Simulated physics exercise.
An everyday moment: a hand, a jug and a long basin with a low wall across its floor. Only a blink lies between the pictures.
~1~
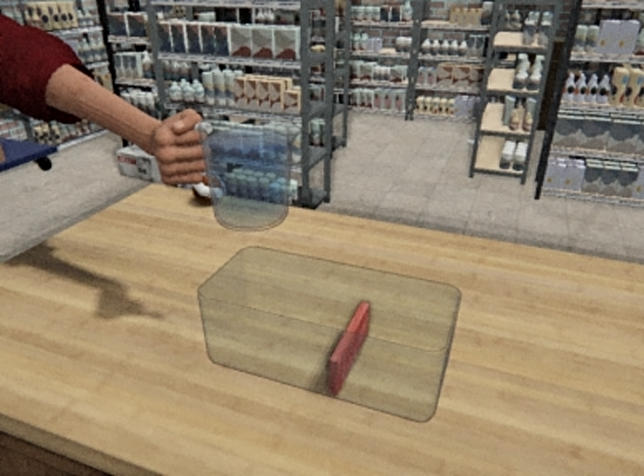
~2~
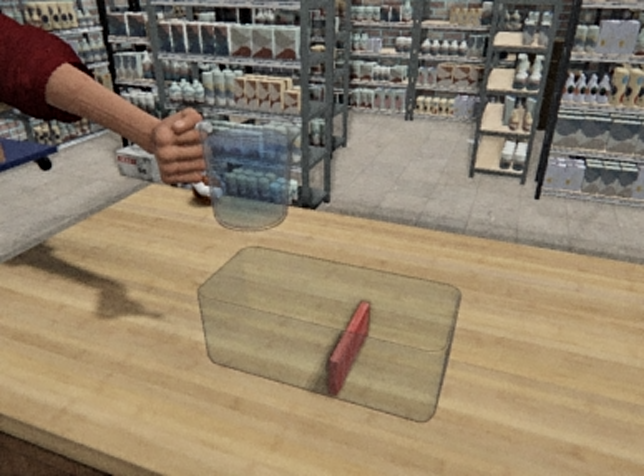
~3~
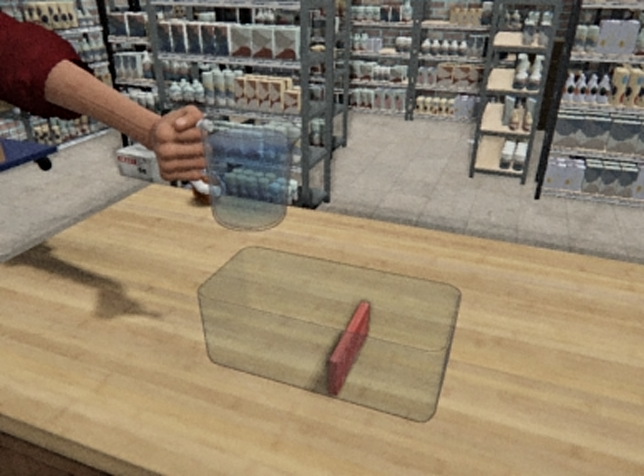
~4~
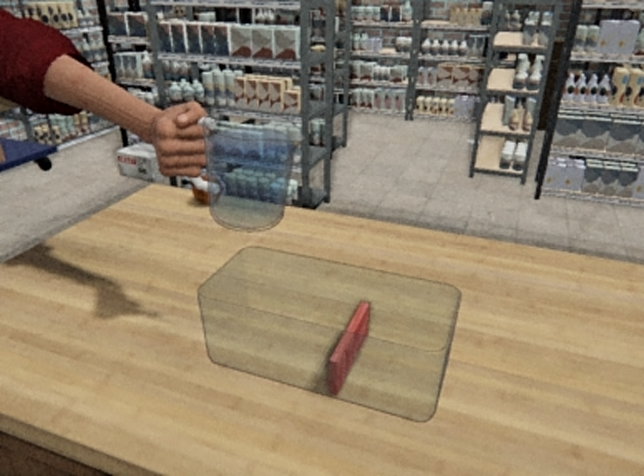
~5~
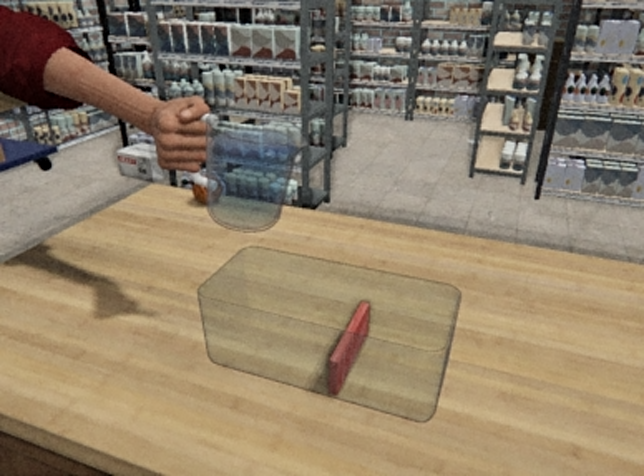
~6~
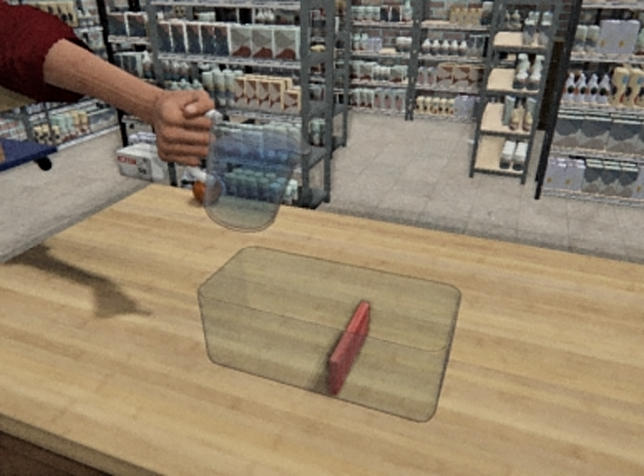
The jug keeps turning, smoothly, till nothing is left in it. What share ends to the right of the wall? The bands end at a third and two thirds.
The share right of the wall is between a third and two thirds.
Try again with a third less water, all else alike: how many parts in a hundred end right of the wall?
About 20 per cent.
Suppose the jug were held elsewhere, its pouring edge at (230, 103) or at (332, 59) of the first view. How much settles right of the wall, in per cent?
In turn 5 and 90 in a hundred.
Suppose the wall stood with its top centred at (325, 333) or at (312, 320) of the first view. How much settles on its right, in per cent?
The first gives 95 %, the second 95 %.
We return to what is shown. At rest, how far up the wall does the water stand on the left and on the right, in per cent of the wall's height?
Some 30 per cent left and 40 right.
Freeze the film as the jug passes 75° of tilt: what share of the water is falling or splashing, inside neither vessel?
Some 20 per cent.
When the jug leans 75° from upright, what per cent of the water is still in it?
Close to 70 per cent.
A moment on, the jug is tipped on its side and 71 per cent is still to pour, 1 is left of the wall and 7 right of it.
Next, the jug is tipped right over and 19 per cent is still to pour, 19 is left of the wall and 42 right of it.
Then the jug is tipped right over and 1 per cent is still to pour, 47 is left of the wall and 48 right of it.
Later the jug is tipped right over and 0 per cent is still to pour, 50 is left of the wall and 48 right of it.
At rest 50 per cent lies left of the wall, 48 right of it and 1 outside.
